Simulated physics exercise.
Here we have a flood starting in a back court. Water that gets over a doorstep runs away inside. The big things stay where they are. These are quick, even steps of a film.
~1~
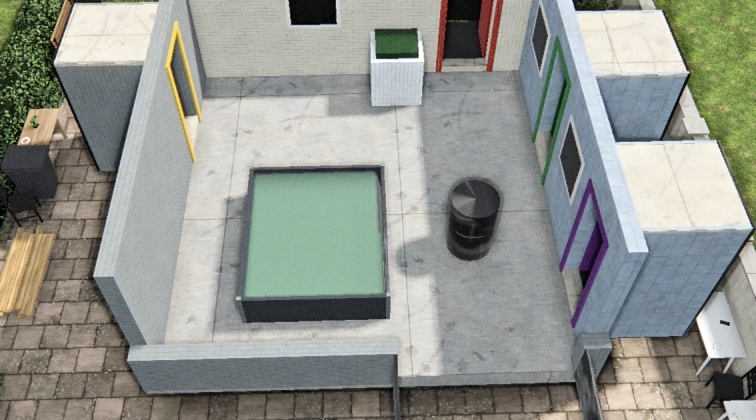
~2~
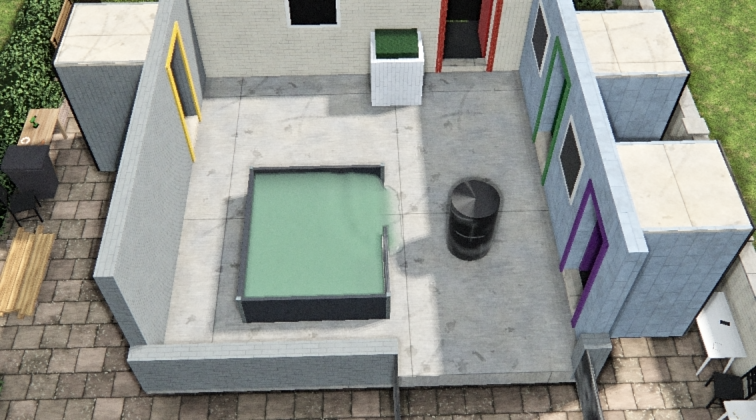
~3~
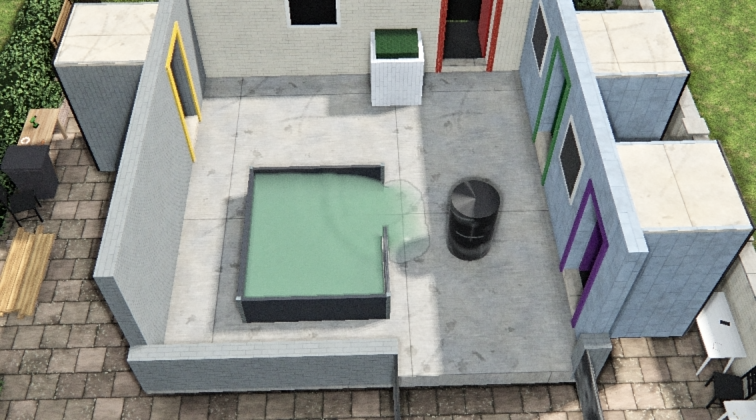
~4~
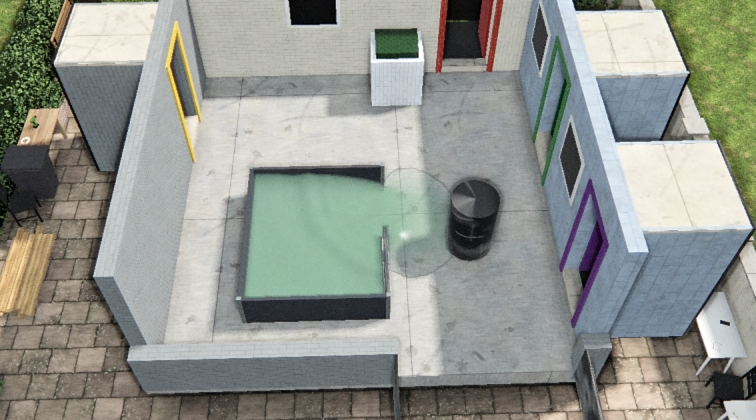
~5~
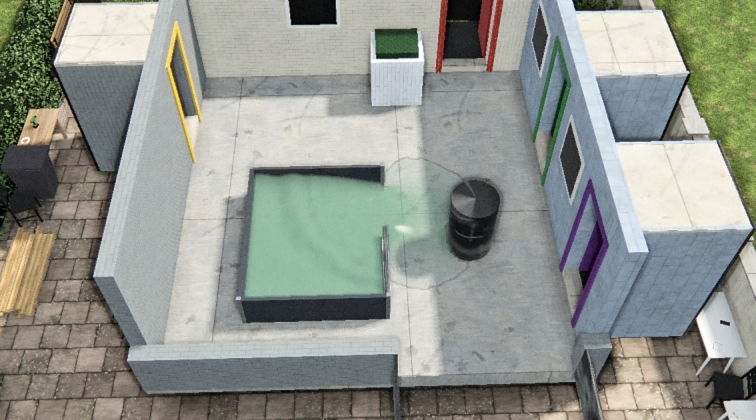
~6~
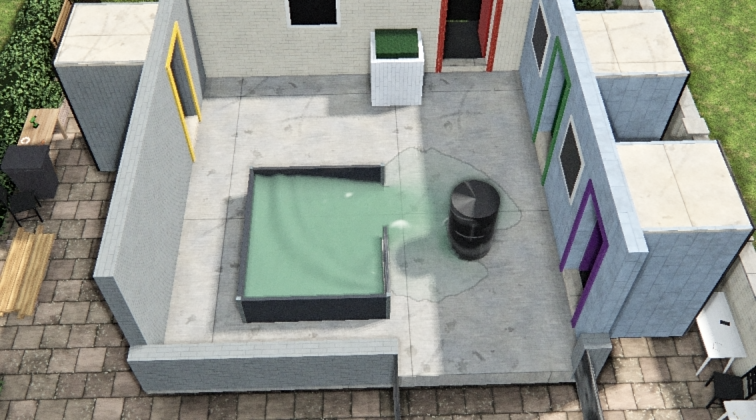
A large dark-walled tank of still green water in a walled courtyard opened on its right side, and water poured out through the gap, spreading across the grey floor and around the black barrel.
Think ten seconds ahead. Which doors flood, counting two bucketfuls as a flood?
One by one: The green door stays under that; the red door takes more than that; the purple door stays under that; the yellow door stays under that.
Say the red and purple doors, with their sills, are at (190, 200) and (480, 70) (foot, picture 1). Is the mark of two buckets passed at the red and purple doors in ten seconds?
One by one: The red door is under, the purple door passes that mark.
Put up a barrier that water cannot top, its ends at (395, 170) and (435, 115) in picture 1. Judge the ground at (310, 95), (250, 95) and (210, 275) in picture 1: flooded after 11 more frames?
In that order: Clear, not flooded, dry.
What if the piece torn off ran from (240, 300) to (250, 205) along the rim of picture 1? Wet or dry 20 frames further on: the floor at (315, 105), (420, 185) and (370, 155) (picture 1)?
As listed: Wet, clear, dry.
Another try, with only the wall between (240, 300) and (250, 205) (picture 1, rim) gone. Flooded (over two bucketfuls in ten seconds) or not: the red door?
Then: Red is under.
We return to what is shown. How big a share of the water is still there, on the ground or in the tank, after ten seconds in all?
Some 70 per cent.
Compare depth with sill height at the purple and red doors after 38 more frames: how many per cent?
About 30 and 150 per cent.
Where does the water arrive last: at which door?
The yellow-painted one.
A moment on, water covers 25 % of the floor; the green door wet at the sill, nothing in, the red door not reached, the purple door not reached, the yellow door not reached.
Next, water covers 40 % of the floor; the green door wet at the sill, nothing in, the red door not reached, the purple door wet at the sill, nothing in, the yellow door not reached.
Then, water covers 50 % of the floor; the green door wet at the sill, nothing in, the red door under two buckets in, the purple door wet at the sill, nothing in, the yellow door not reached.
Later, water covers 60 % of the floor; the green door wet at the sill, nothing in, the red door far over two buckets in, the purple door wet at the sill, nothing in, the yellow door not reached.
In the end, water covers 90 % of the floor; the green door wet at the sill, nothing in, the red door far over two buckets in, the purple door wet at the sill, nothing in, the yellow door wet at the sill, nothing in.
